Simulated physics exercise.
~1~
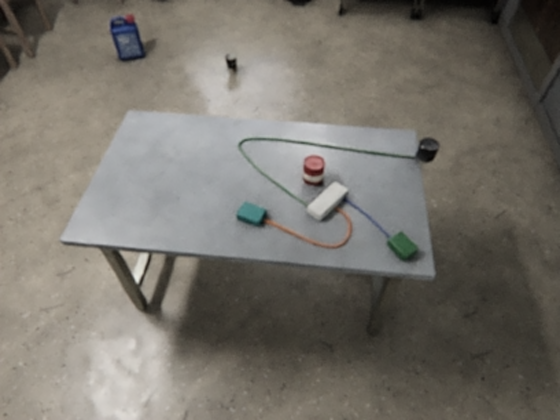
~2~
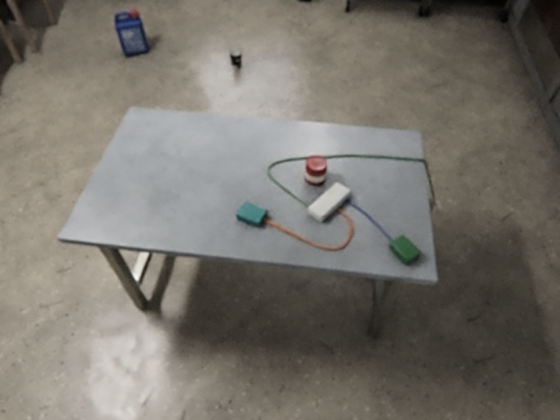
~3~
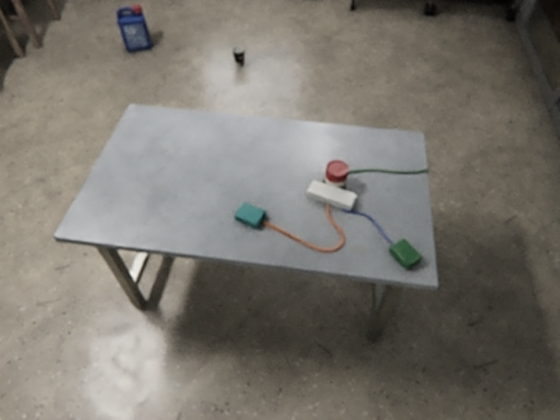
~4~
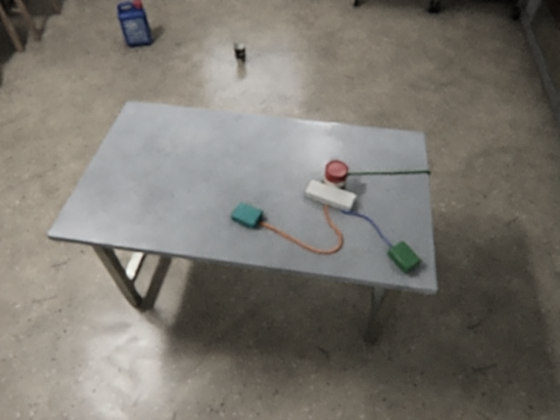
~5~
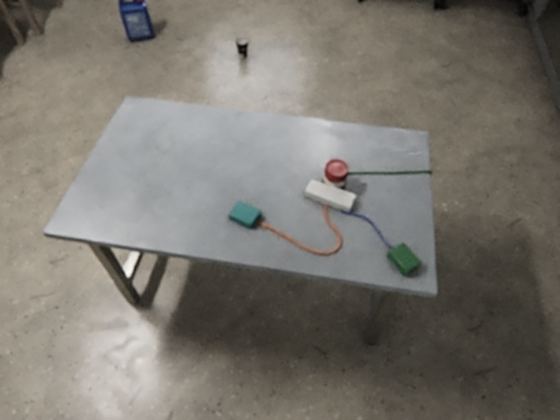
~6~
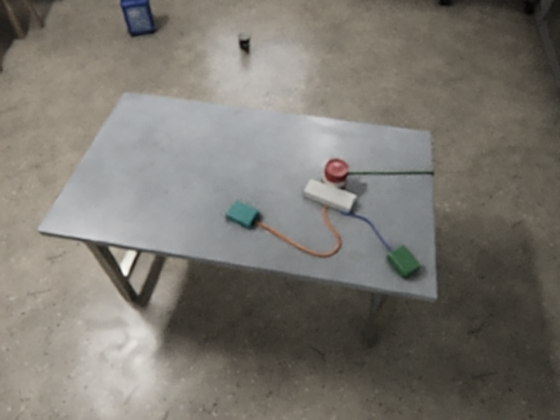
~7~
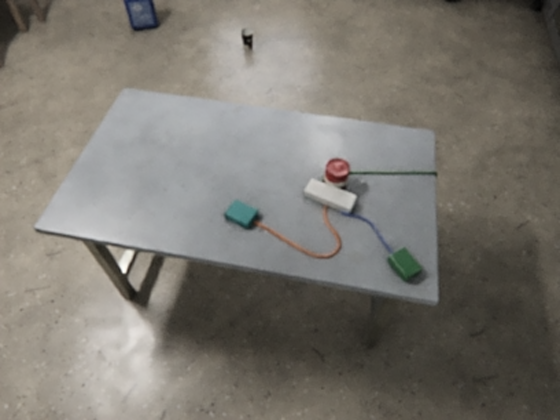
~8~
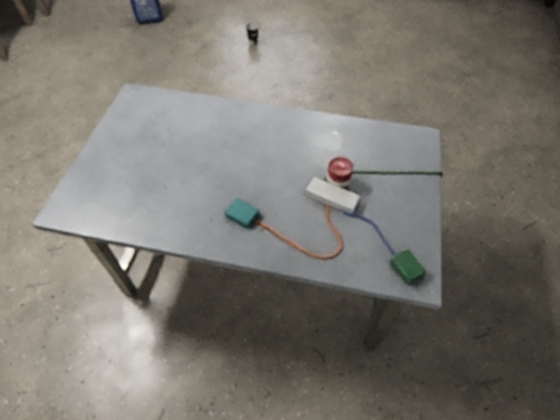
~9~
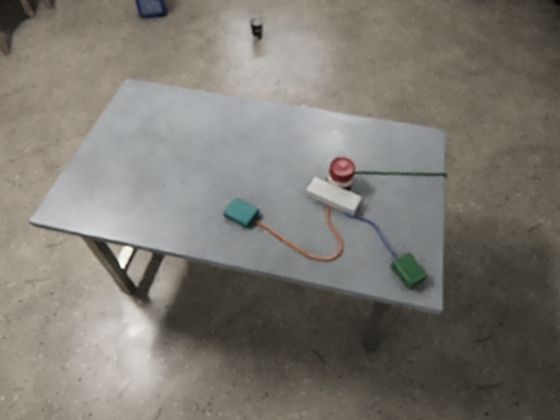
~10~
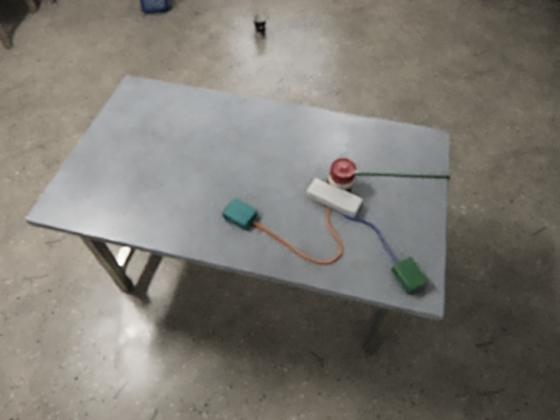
A black speaker goes over the right edge of a grey table, seen from above on a speckled concrete floor, with a blue container and a small dark object behind. On the tabletop, a white power strip joins an orange cable to a teal phone at centre and a blue cable to a green charger at the right corner, beside a red tin. The looped green cable slides rightward after the speaker and pulls straight. The tin shifts a little right and the strip turns slightly. Then everything rests, the green cable stretched taut from the tin over the edge, the speaker out of sight.
